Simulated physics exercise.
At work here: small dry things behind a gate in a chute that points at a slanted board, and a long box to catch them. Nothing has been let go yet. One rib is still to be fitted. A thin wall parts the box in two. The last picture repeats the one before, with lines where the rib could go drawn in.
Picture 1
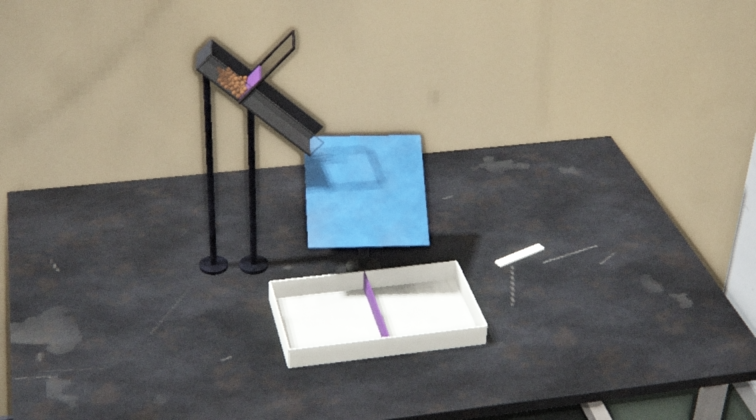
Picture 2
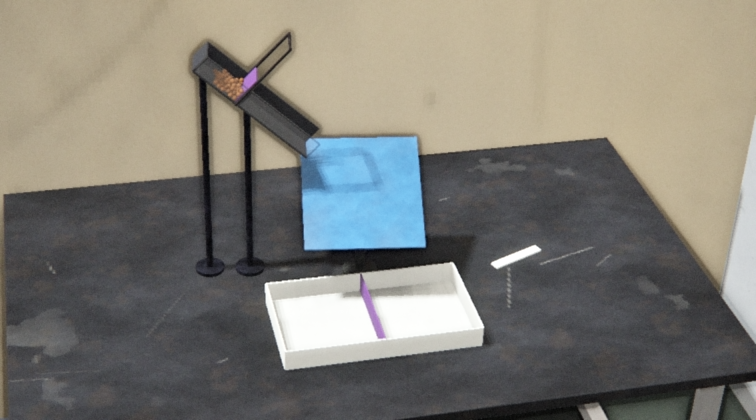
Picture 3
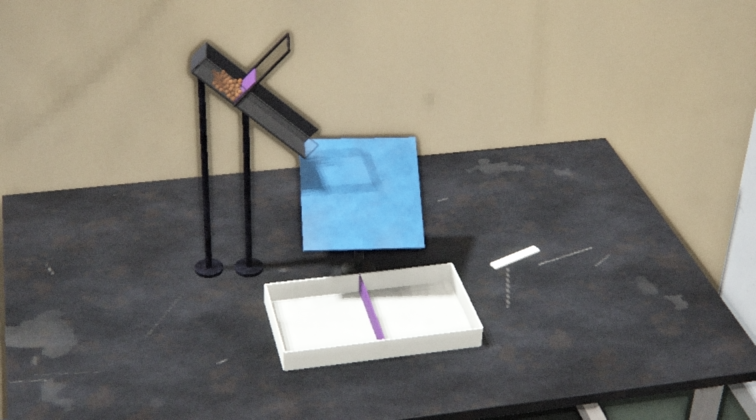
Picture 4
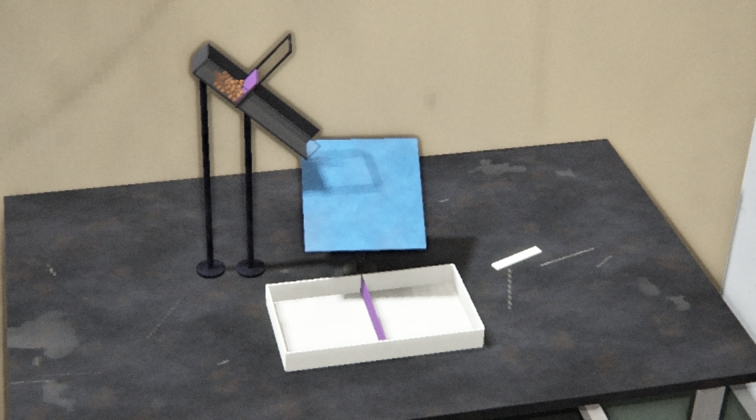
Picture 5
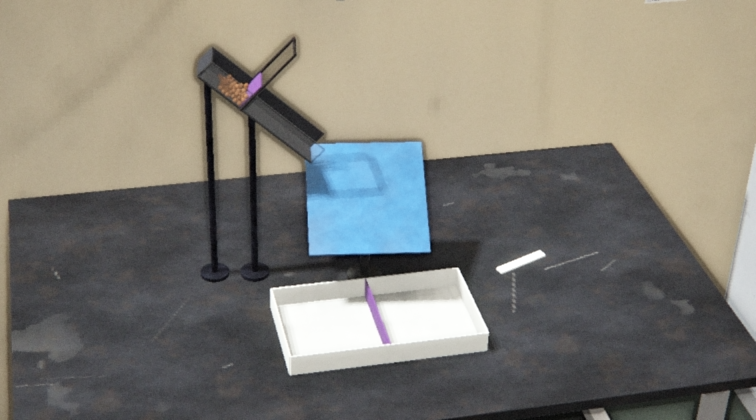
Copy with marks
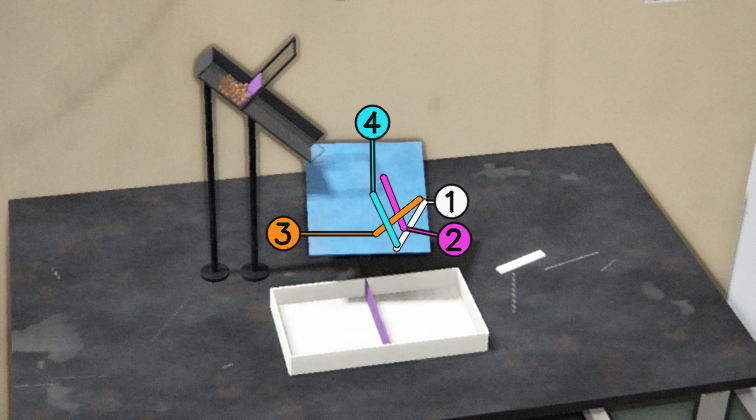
On a dark, scuffed tabletop, small brown balls rest behind a purple gate in a raised, sloping chute facing a tilted blue board, with a divided white box in front; nothing moves except the view, which shifts slightly.
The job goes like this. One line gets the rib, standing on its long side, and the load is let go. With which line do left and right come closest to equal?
1.
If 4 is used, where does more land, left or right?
The right half.
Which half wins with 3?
Left.
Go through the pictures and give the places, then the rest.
Load behind the gate at (233, 81), cereal balls; lip of the chute at (310, 148), sloping fairly steeply, in the first frame.
Middle of the board at (362, 192), tilted fairly steeply; middle of its low edge at (366, 248); of its high edge at (359, 138), in the second frame.
Front corners of the box at (284, 352) and (482, 328); front end of its middle wall at (385, 340); gate still shut at (253, 78), in the third frame.
Middle of the load at (230, 85); lip at (306, 152), in the fourth frame.
Middle of the load at (234, 89); lip at (311, 155), in the fifth frame.
On the marked copy, line 1 from (424, 202) to (396, 248); line 2 from (383, 177) to (403, 228); line 3 from (419, 199) to (375, 233); line 4 from (373, 194) to (396, 244).
With 1, of what is caught, about a third in the left half, about two thirds in the right.
With 2, of what is caught, a small part in the left half, most in the right.
With 3, of what is caught, most in the left half, about a quarter in the right.
With 4, of what is caught, about a quarter in the left half, most in the right.
